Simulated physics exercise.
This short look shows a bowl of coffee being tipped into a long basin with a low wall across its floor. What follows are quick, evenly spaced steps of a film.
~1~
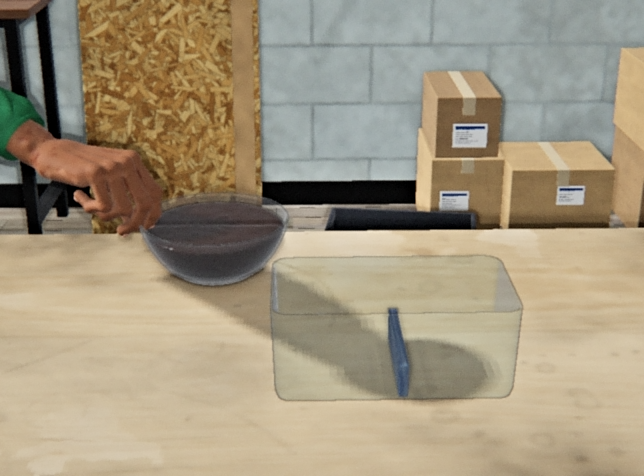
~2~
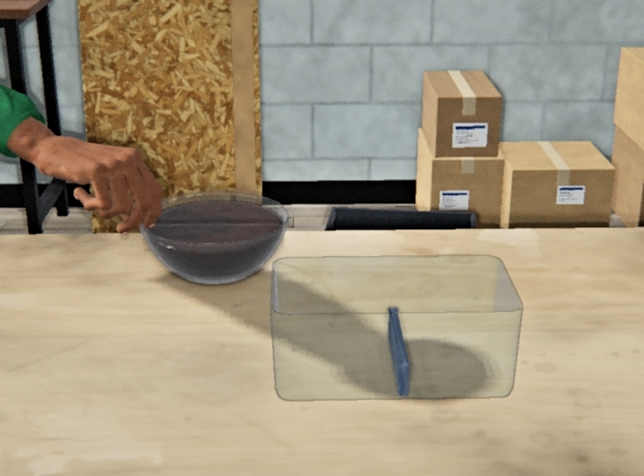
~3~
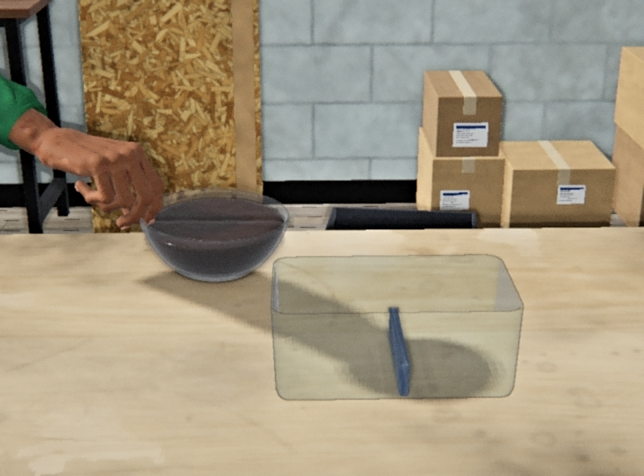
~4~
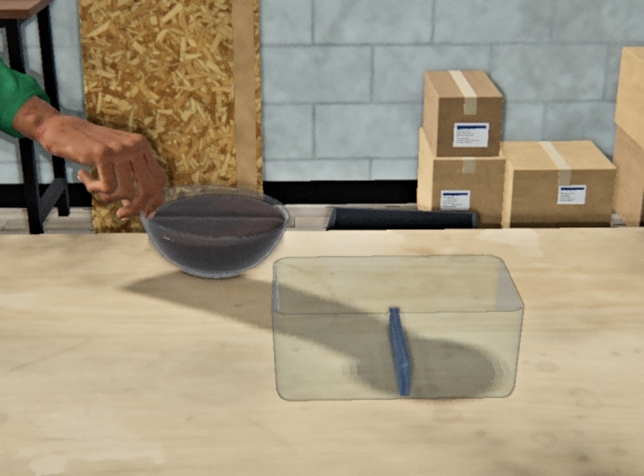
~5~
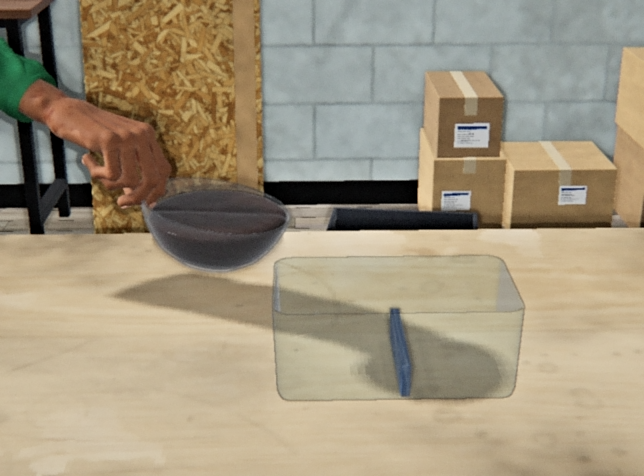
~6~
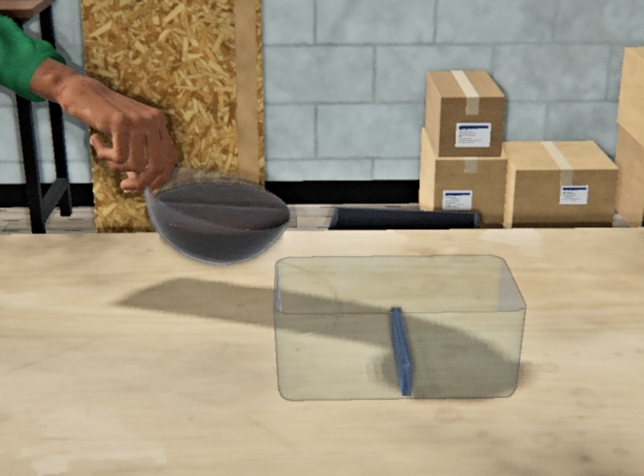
A hand in a green sleeve holds the left rim of a clear glass bowl of dark coffee, seen from the front and slightly above a pale wooden table. To the right sits a long transparent basin with a low blue wall across its floor, with cardboard boxes against grey blocks behind. The hand slowly raises the bowl's left side, tilting it rightward, while the camera stays almost still.
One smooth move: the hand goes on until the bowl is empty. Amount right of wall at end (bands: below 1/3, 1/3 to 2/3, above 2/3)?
Below 1/3.
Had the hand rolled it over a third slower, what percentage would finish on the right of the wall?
Near 10 in a hundred.
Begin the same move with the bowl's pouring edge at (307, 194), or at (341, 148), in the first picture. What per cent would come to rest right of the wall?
In order, some 55 and 75 percent.
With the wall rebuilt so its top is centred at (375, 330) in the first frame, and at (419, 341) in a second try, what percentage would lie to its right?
In order, 60 and 20 in a hundred.
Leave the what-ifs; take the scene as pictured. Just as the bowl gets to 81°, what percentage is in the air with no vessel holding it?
About 50 per cent.
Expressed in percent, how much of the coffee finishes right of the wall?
I'd put it near 20 per cent.
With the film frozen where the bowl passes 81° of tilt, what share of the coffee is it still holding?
Near 25 per cent.
A moment on, the bowl is tipped on its side and 27 per cent is still to pour, 23 is left of the wall and 0 right of it.
Next, the bowl is tipped right over and 0 per cent is still to pour, 80 is left of the wall and 18 right of it.
Then the bowl is tipped right over and 0 per cent is still to pour, 81 is left of the wall and 17 right of it.
Later the bowl is tipped right over and 0 per cent is still to pour, 76 is left of the wall and 22 right of it.
At rest 76 per cent lies left of the wall, 22 right of it and 2 outside.
